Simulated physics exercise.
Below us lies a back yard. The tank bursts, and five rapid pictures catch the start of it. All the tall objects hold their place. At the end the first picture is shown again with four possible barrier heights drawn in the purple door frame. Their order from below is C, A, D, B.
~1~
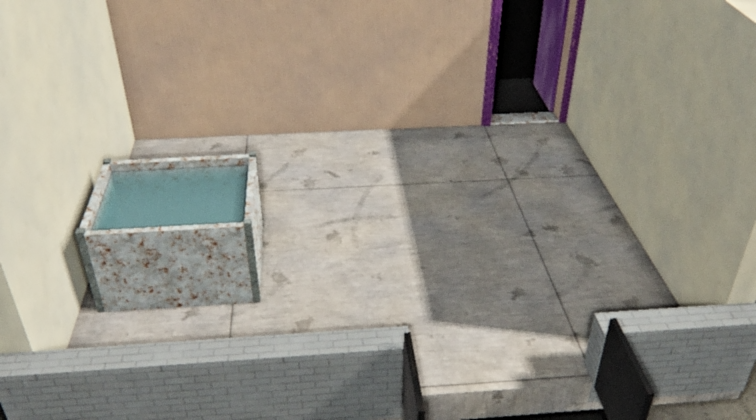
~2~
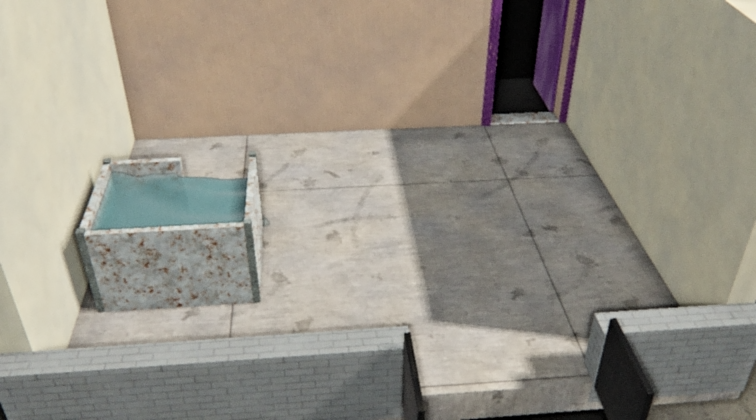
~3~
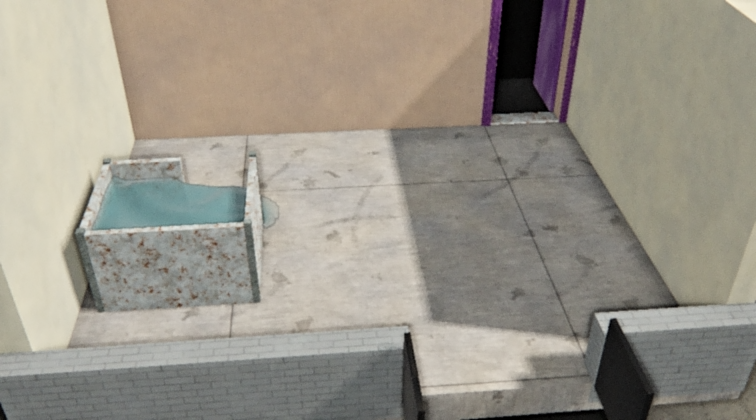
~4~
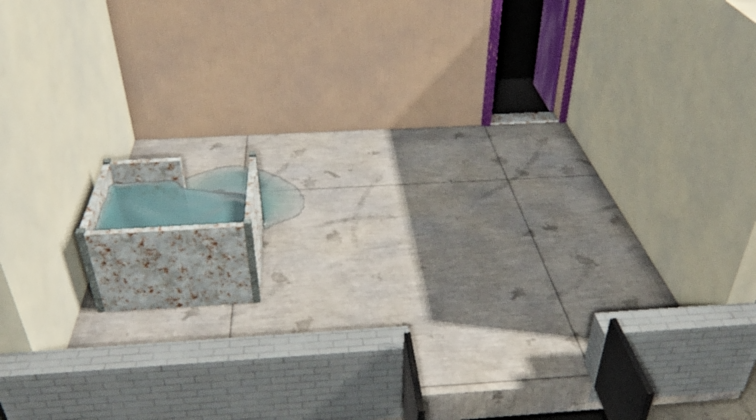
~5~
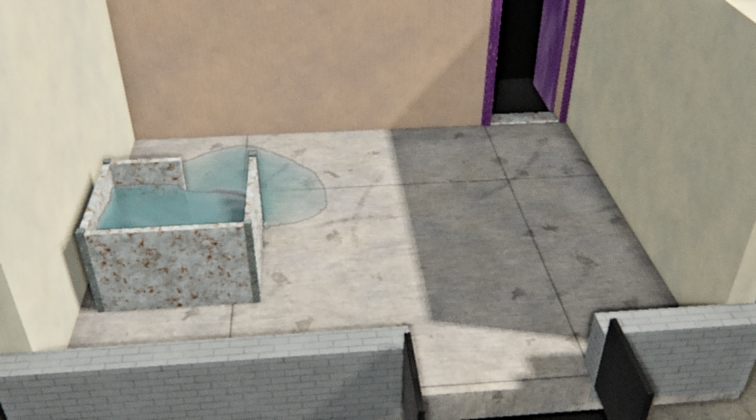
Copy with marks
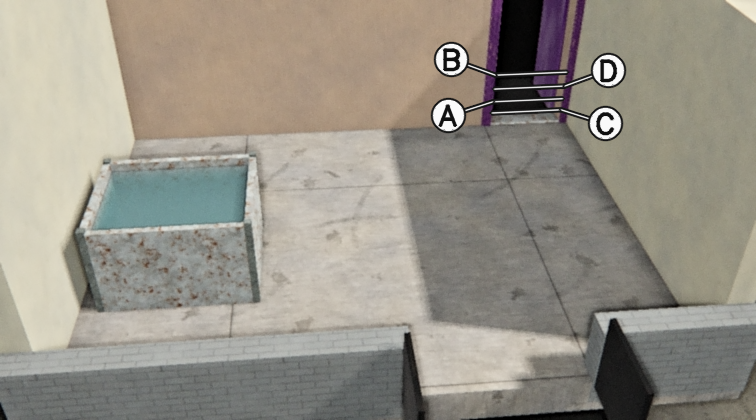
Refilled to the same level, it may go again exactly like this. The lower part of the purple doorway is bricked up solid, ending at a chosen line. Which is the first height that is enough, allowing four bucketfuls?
The limit is C.
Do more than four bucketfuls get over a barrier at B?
No, that is safe.
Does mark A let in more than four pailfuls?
No, that is safe.
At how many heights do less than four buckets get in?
All four.
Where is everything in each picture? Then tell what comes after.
Water in the tank at rest, its middle at (175, 199); foot of the purple doorway at (525, 123); open gate at (503, 315), in the first picture.
Water covers 1 % of the ground, its front hidden from here, in the second picture.
Water covers 3 % of the ground, its front hidden from here, in the third picture.
Front seen at (282, 189), 7 % of the ground wet, in the fourth picture.
Front seen at (248, 148), 12 % of the ground wet, in the fifth picture.
On the marked copy, A at (527, 100); B at (531, 73); C at (526, 111); D at (529, 87); from the bottom up C, A, D, B.
If A is chosen, nothing gets over.
If B is chosen, nothing gets over.
If C is chosen, a splash gets over, under a bucket.
If D is chosen, nothing gets over.
